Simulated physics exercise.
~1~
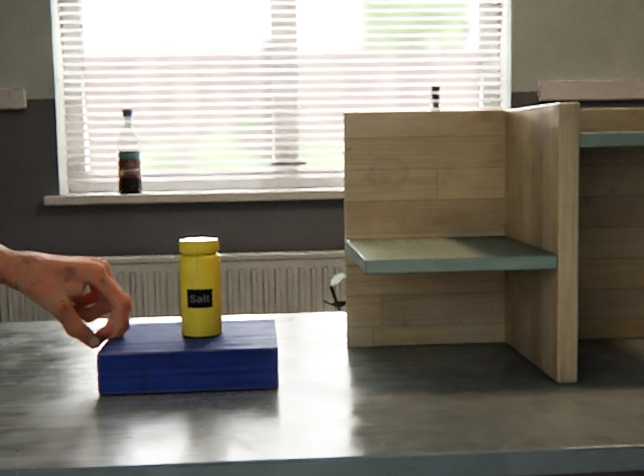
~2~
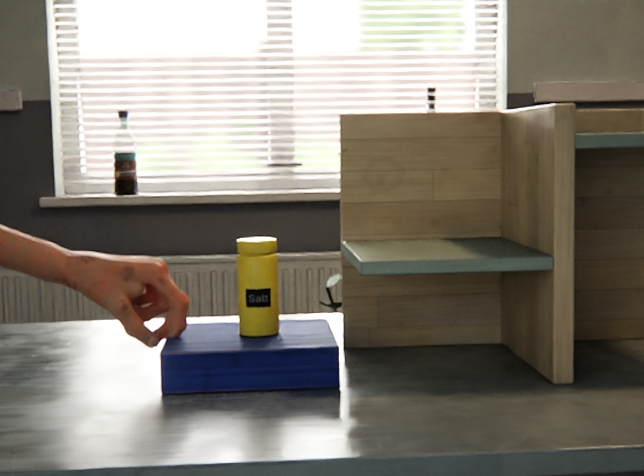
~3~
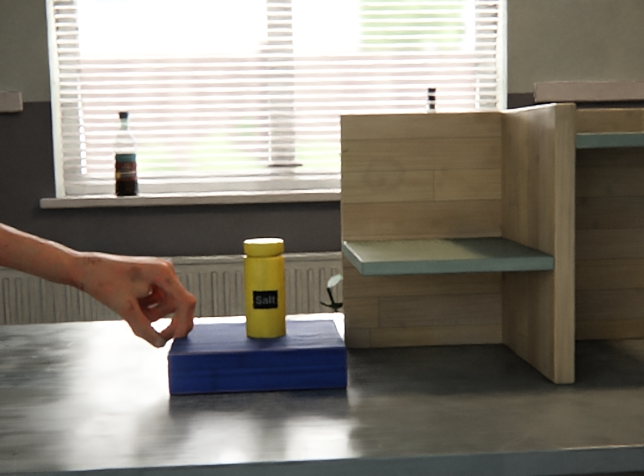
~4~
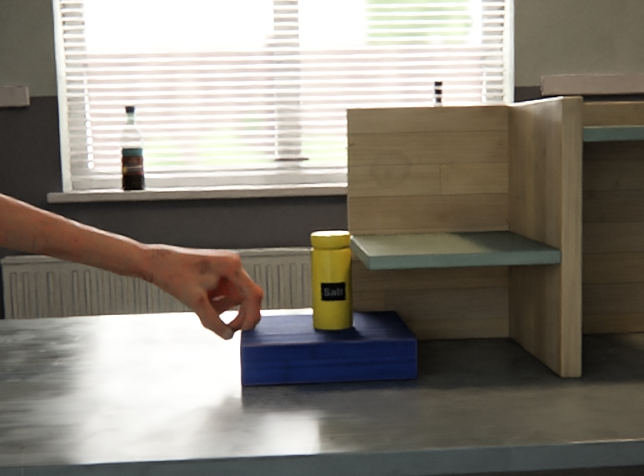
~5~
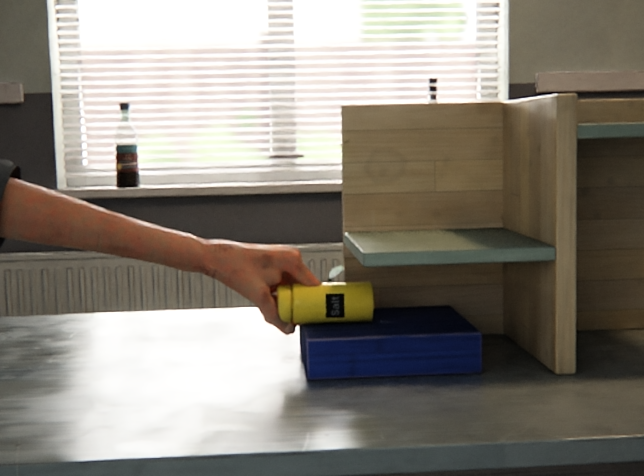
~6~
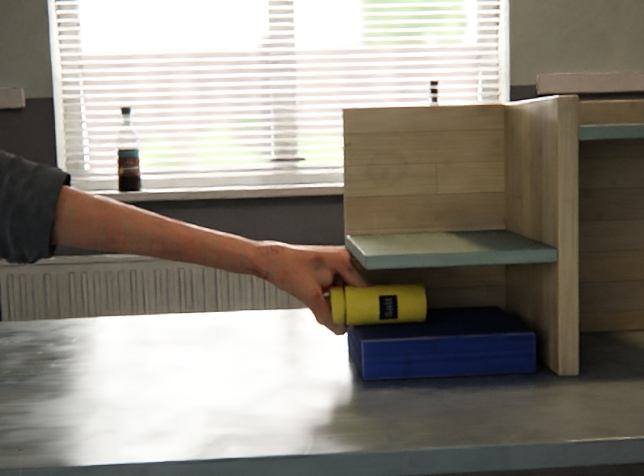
On a table by a window, a hand pushes a blue board right until the yellow shaker hits a shelf and tips over.
